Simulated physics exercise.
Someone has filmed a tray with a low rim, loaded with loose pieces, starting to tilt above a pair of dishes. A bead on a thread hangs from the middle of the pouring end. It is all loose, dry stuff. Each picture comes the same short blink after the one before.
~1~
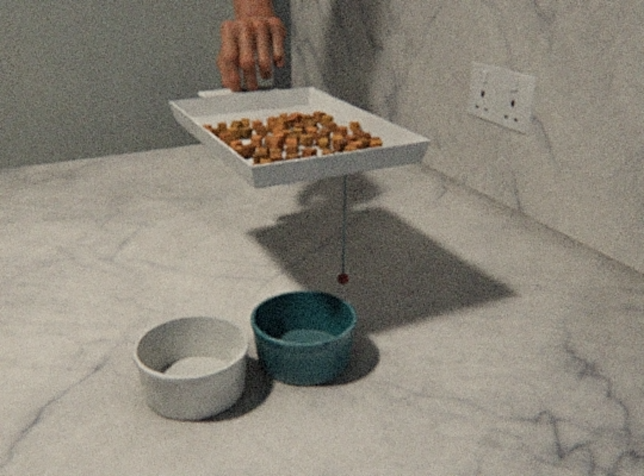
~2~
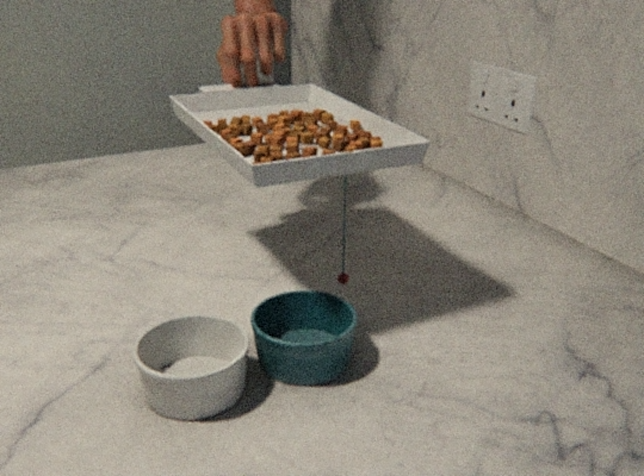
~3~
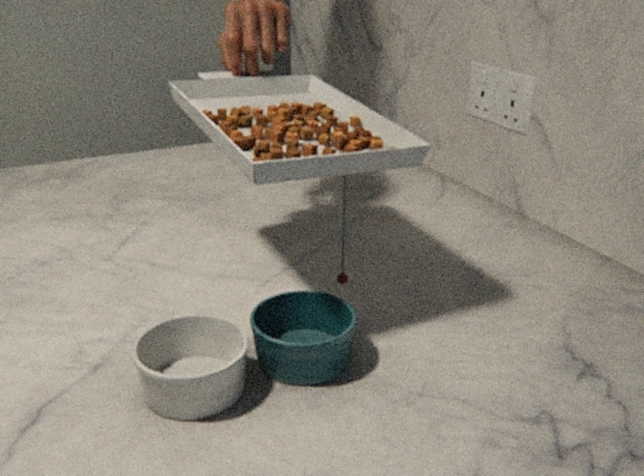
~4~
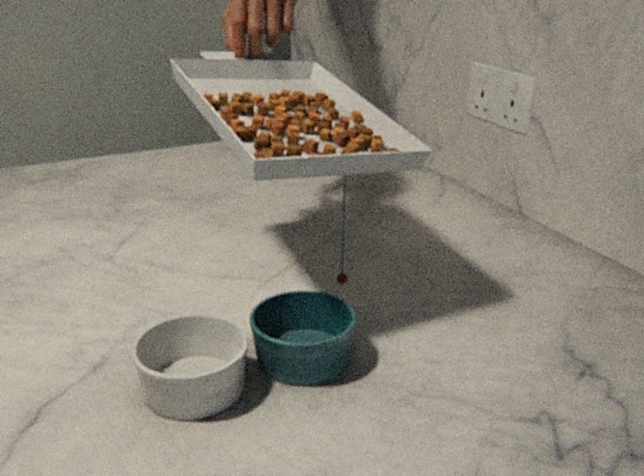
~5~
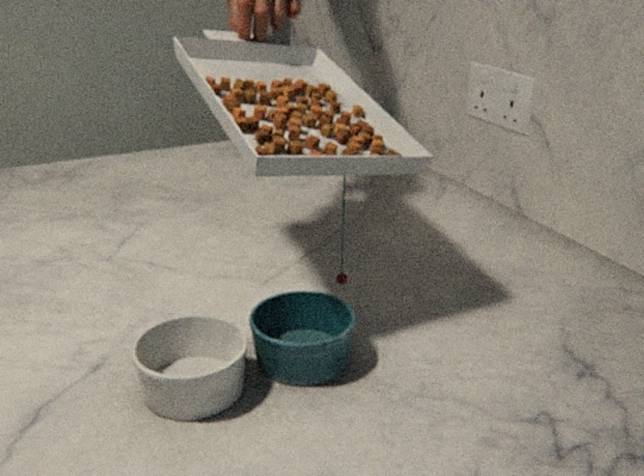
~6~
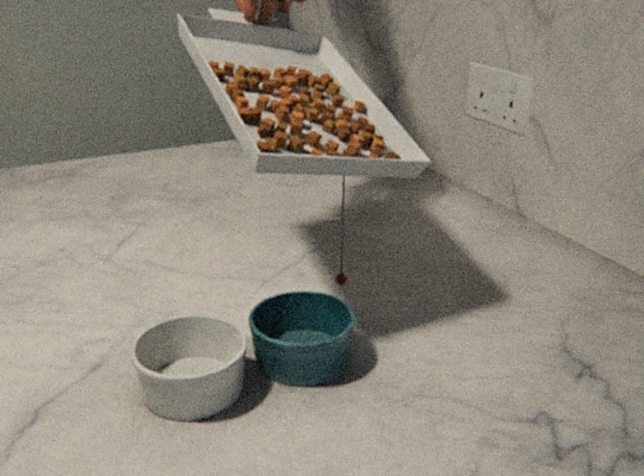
A hand raised the back of a white tray of small brown cubes, tilting it steadily toward its front edge above a white dish and a teal one, while a bead hung nearly still.
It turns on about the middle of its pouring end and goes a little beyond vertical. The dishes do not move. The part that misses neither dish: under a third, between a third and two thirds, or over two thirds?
In the dishes lies less than a third of it.
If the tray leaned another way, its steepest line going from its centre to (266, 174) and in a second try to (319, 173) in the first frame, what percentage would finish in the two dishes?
In turn 60 and 20 in a hundred.
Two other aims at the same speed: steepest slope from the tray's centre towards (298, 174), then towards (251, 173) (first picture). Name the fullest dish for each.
First the right dish, then the right dish.
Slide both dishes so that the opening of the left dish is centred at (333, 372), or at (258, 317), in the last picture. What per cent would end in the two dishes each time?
Near 10 % and 10 %.
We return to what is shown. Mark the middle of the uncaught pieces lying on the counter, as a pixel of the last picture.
Near (451, 338).
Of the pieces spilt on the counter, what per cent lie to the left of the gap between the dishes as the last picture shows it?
It comes to 0 per cent or so.
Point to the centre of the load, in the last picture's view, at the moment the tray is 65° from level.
Close to (371, 132).
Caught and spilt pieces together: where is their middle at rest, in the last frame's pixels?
At about (451, 338).
Just after the last frame, tray tipped steeply; every one on the tray.
A moment on, tray tipped past a quarter turn; almost all on the tray; just a few outside both.
Further on, tray tipped past a quarter turn; every one outside both.
When it is over, tray tipped past a quarter turn; not one in the left dish; not one in the right dish; every one outside both.
